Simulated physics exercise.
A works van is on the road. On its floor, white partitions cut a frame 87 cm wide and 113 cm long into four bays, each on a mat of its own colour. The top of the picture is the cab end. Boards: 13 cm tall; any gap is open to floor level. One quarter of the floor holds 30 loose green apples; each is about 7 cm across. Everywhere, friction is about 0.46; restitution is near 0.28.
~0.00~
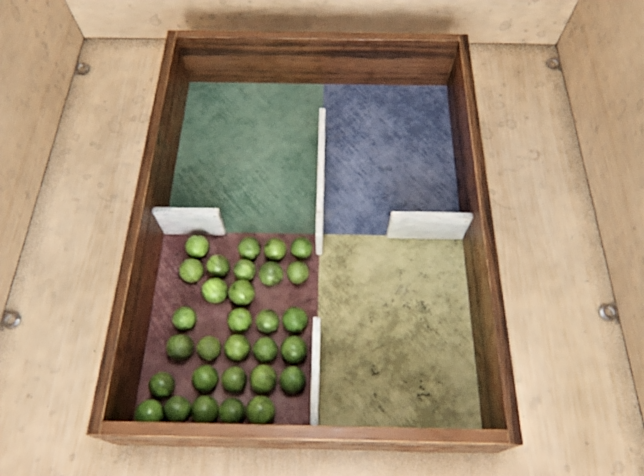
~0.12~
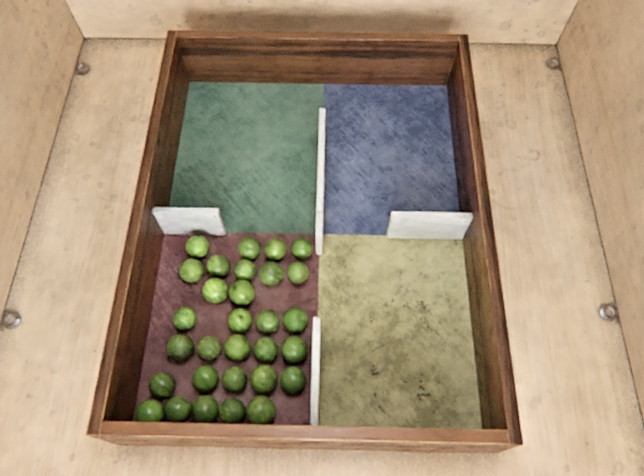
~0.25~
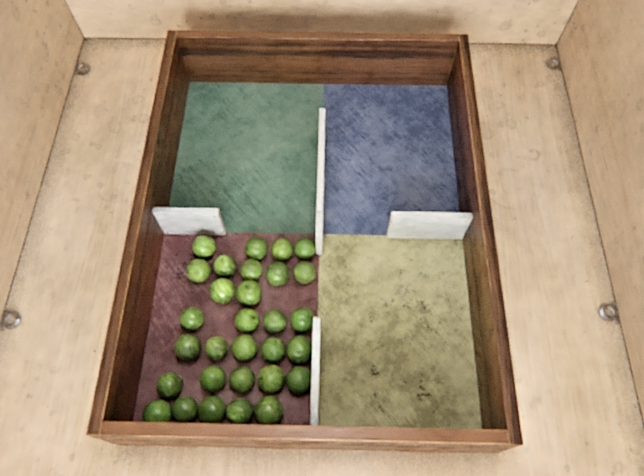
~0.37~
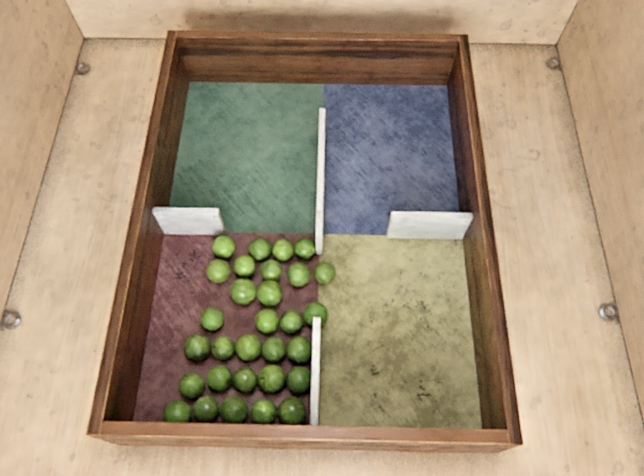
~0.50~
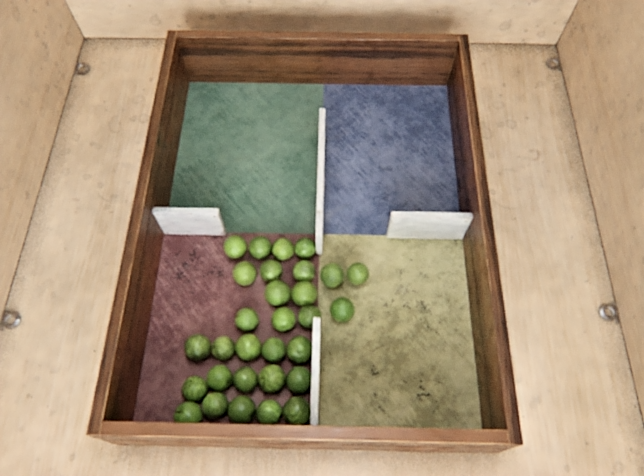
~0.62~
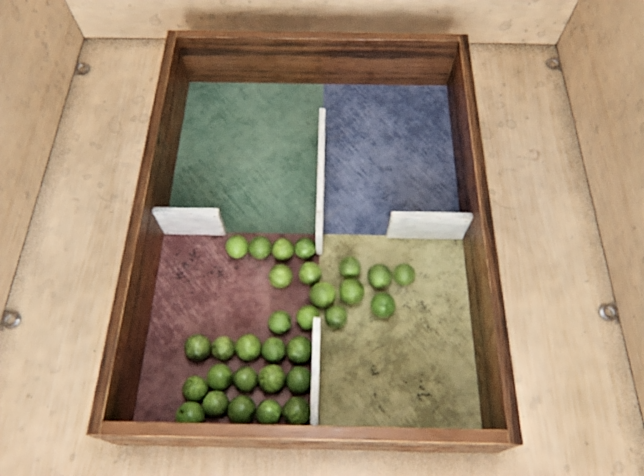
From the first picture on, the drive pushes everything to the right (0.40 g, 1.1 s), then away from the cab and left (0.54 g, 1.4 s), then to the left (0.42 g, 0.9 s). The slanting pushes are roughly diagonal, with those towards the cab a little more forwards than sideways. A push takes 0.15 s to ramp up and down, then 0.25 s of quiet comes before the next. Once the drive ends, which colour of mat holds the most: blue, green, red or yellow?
The red one.
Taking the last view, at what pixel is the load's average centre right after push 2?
Mean location: Near (259, 381).
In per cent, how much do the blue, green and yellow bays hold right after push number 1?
Blue 0 %, green 0 %, yellow 40 %.
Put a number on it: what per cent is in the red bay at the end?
Some 70 in a hundred.
After push 1 (1.34 s), 19 in the red bay and 11 in the yellow bay.
After push 2 (2.99 s), 19 in the red bay and 11 in the yellow bay.
After push 3 (4.14 s), 20 in the red bay and 10 in the yellow bay.
Outcome (at 4.40 s), 20 in the red bay and 10 in the yellow bay.
